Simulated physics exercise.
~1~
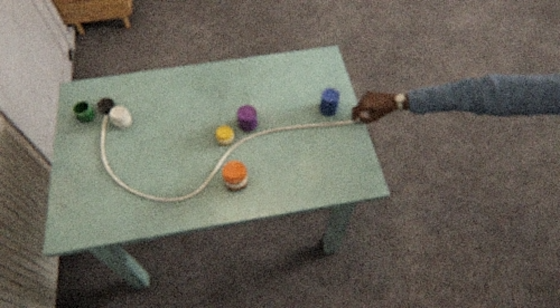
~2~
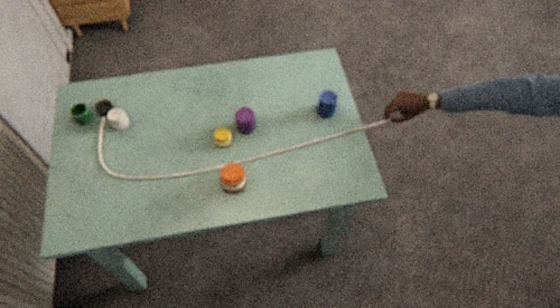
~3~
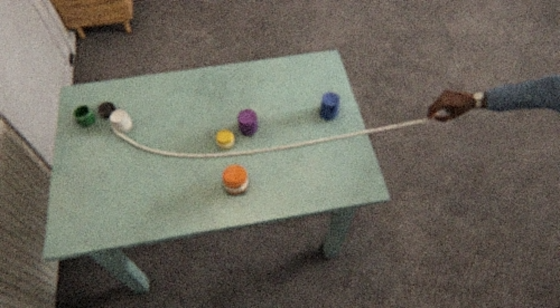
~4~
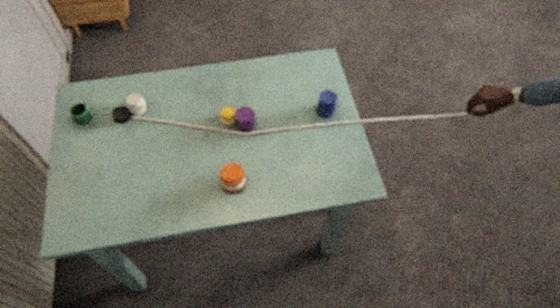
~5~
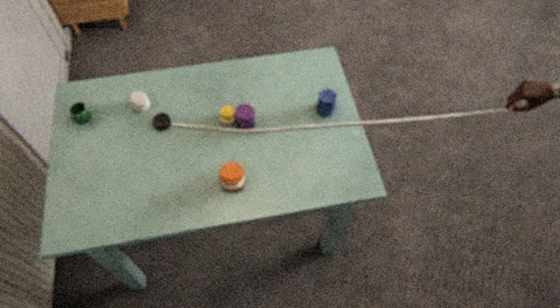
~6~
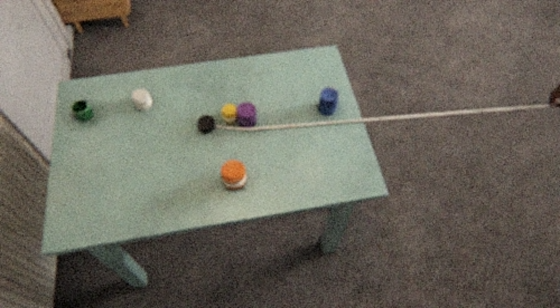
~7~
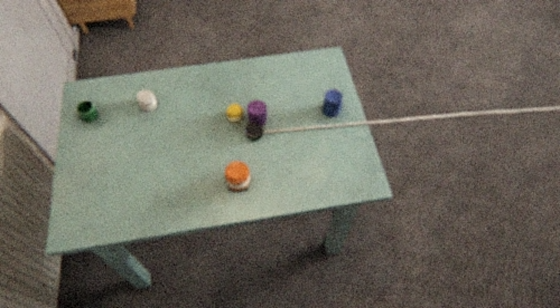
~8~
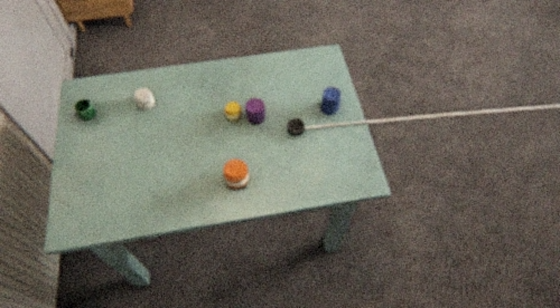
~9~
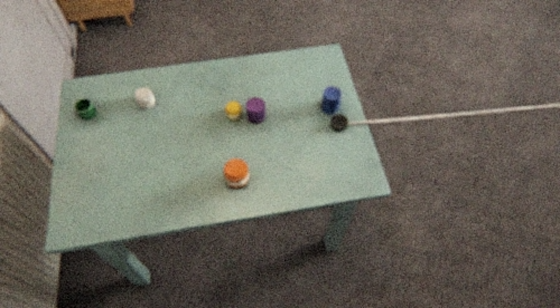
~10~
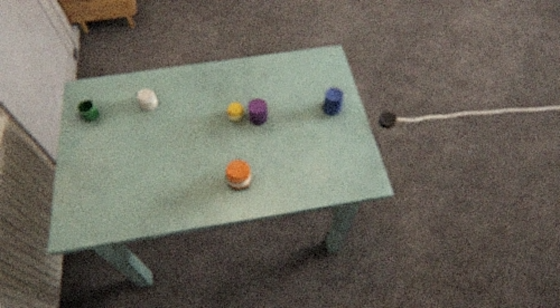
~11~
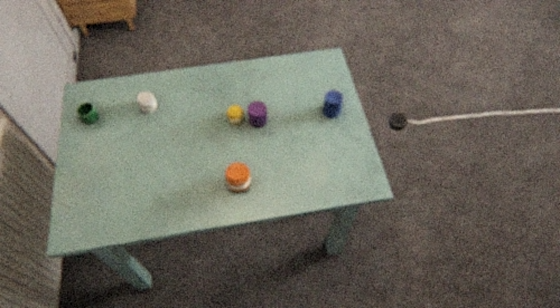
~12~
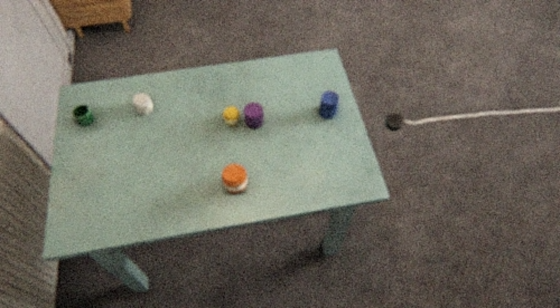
To begin with, a white cable curves across a pale green table among six small containers, its left end at a black puck and its right end in a hand. The hand pulls right, drawing the curve nearly straight, and the white jar and yellow jar shift a little way up the table. The puck then slides right, passing below the yellow jar and brushing by the purple tub, which barely shifts. It continues past the blue tub and leaves the right edge. Finally, the puck lies beyond the table, while all six containers remain upright on top.
